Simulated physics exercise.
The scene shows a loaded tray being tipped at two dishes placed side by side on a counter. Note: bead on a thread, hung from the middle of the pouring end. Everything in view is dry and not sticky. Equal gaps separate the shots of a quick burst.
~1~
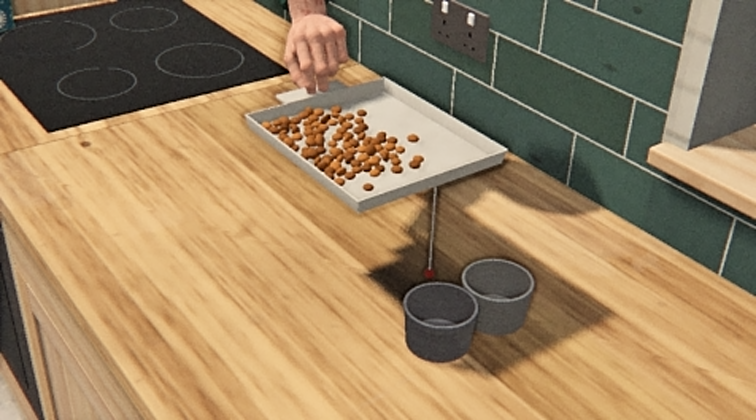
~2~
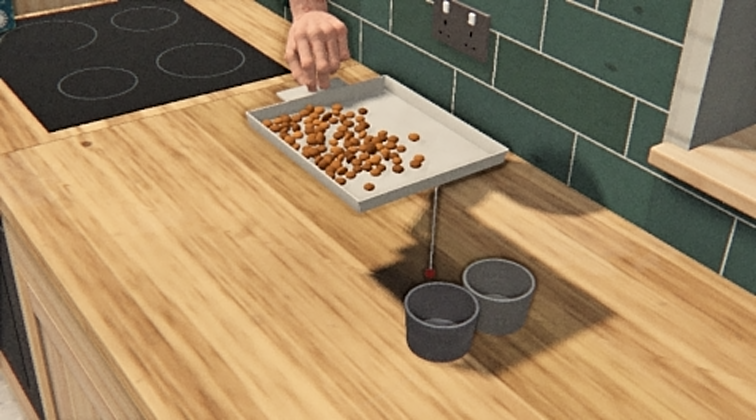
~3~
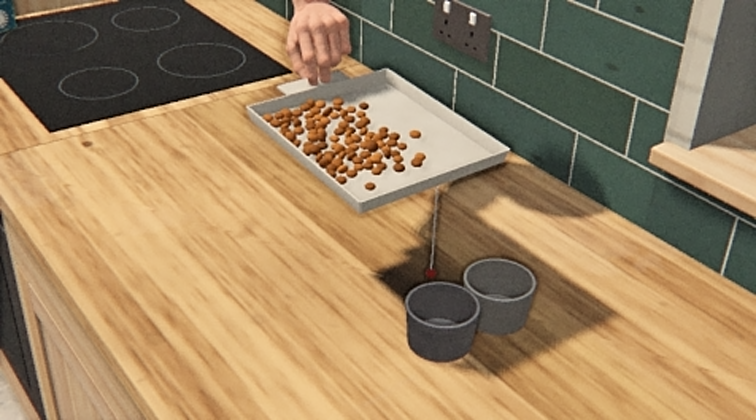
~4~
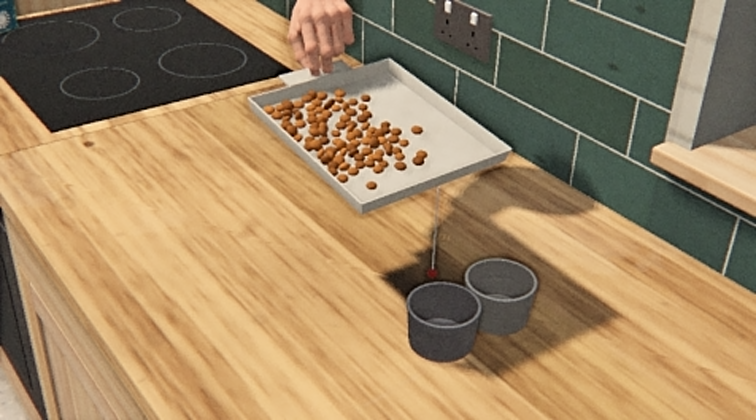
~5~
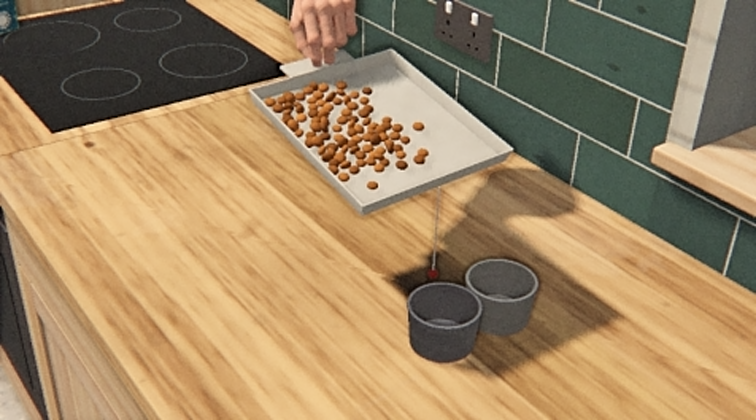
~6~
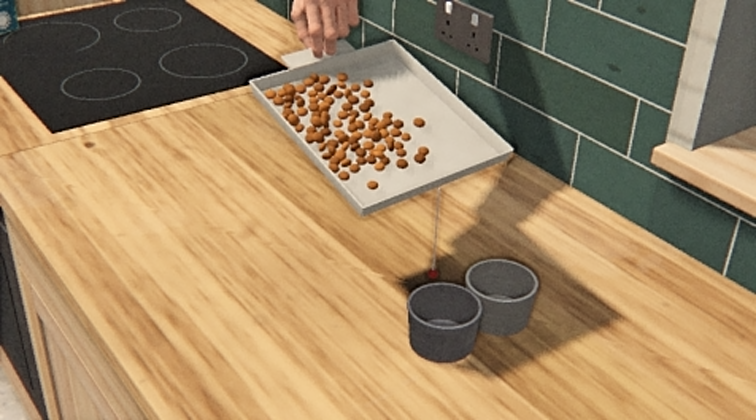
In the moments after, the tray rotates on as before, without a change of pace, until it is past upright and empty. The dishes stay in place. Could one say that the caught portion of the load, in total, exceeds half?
No - looks like most of the load ends up spilled, you see.
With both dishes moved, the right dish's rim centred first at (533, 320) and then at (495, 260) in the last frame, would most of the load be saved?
Try 1: Not up to half; try 2: Not up to half.
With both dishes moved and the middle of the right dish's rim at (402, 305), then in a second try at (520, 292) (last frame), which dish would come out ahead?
First place: The rightmost one; second place: The leftmost one.
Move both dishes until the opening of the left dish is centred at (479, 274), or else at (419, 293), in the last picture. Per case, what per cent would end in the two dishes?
About 0 per cent, then about 10 per cent.
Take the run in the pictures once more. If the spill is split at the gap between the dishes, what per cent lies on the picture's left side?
That comes to about 90 per cent of the pieces.
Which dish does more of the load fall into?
Well, that is left of the pair.
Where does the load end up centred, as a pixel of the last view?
Around (405, 367).
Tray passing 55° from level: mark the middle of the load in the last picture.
About (397, 177).
Soon after the last picture, tray tipped steeply; nearly all on the tray; a stray few in the air.
A little later, tray tipped right over; about half on the tray; a small part in the left dish; a small part outside both; about a quarter in the air.
Later still, tray tipped past a quarter turn; about a quarter in the left dish; a stray few in the right dish; about two thirds outside both.
At rest, tray tipped past a quarter turn; about a quarter in the left dish; a stray few in the right dish; about two thirds outside both.
